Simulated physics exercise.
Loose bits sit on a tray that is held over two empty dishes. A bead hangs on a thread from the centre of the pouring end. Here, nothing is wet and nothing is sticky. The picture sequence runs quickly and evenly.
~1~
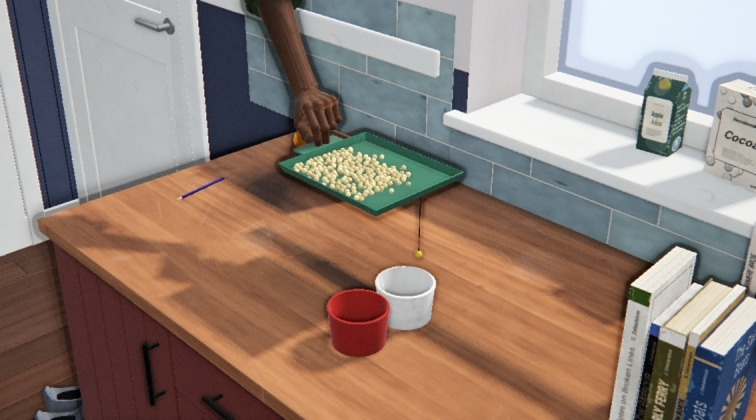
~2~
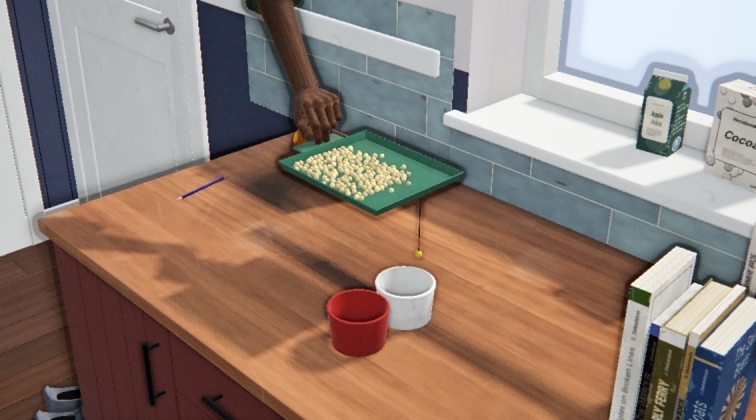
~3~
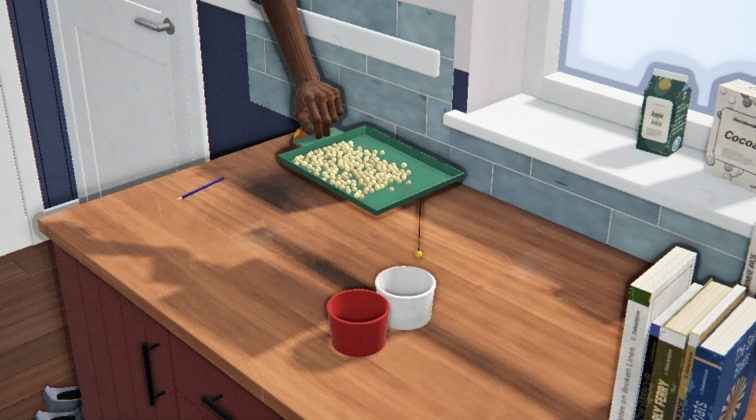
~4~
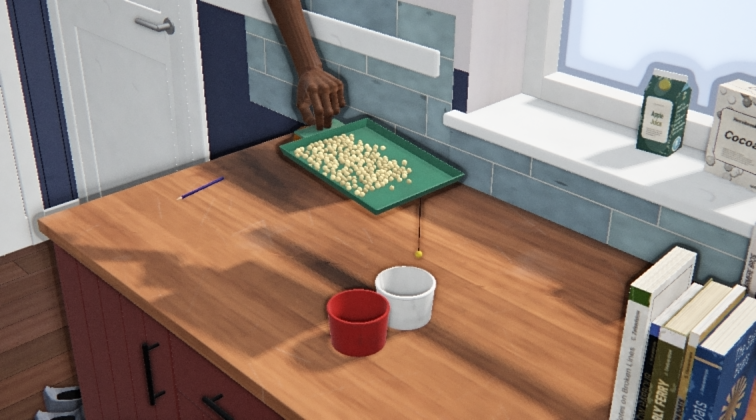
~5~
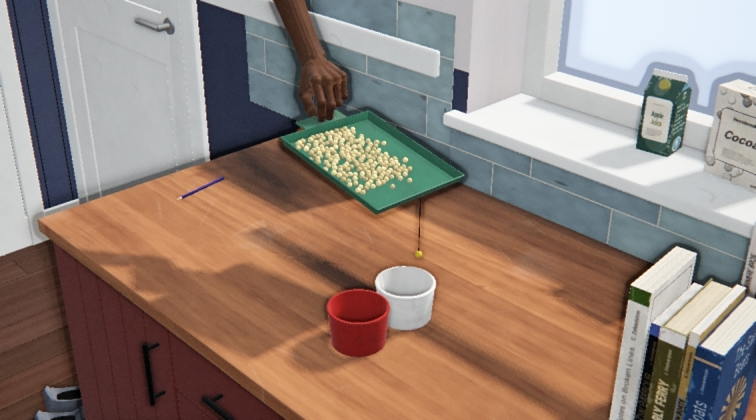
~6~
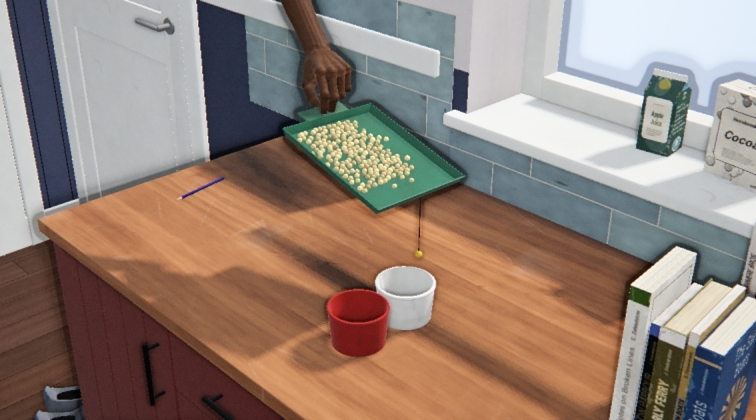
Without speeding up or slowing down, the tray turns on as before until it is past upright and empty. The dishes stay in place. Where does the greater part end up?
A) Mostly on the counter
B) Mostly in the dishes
Mostly on the counter.
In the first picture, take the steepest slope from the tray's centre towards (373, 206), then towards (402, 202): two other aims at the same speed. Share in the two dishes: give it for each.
I'd say roughly 50 percent with the first slope, 80 percent with the other.
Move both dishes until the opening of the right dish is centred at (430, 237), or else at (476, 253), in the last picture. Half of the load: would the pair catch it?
In the first position a minority, in the second a majority.
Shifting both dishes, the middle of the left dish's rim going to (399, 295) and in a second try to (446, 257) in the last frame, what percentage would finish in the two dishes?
About 60 per cent first, then about 50 per cent.
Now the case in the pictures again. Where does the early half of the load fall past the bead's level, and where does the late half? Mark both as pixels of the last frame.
The opening half passes (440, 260), the closing half (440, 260).
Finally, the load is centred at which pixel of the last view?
Last view, centre at rest - approx. (456, 297).
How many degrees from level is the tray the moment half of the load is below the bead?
Around 90° of tilt.
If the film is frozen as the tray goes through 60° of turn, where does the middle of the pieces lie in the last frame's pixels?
Somewhere about pixel (425, 189).
Soon after the last picture, tray tipped steeply; most on the tray; a stray few in the right dish; a small part outside both; a small part in the air.
A little later, tray tipped right over; a stray few on the tray; about a quarter in the right dish; about two thirds outside both; about a quarter in the air.
Later still, tray tipped past a quarter turn; about a quarter in the right dish; most outside both.
At rest, tray tipped past a quarter turn; none in the left dish; about a quarter in the right dish; most outside both.
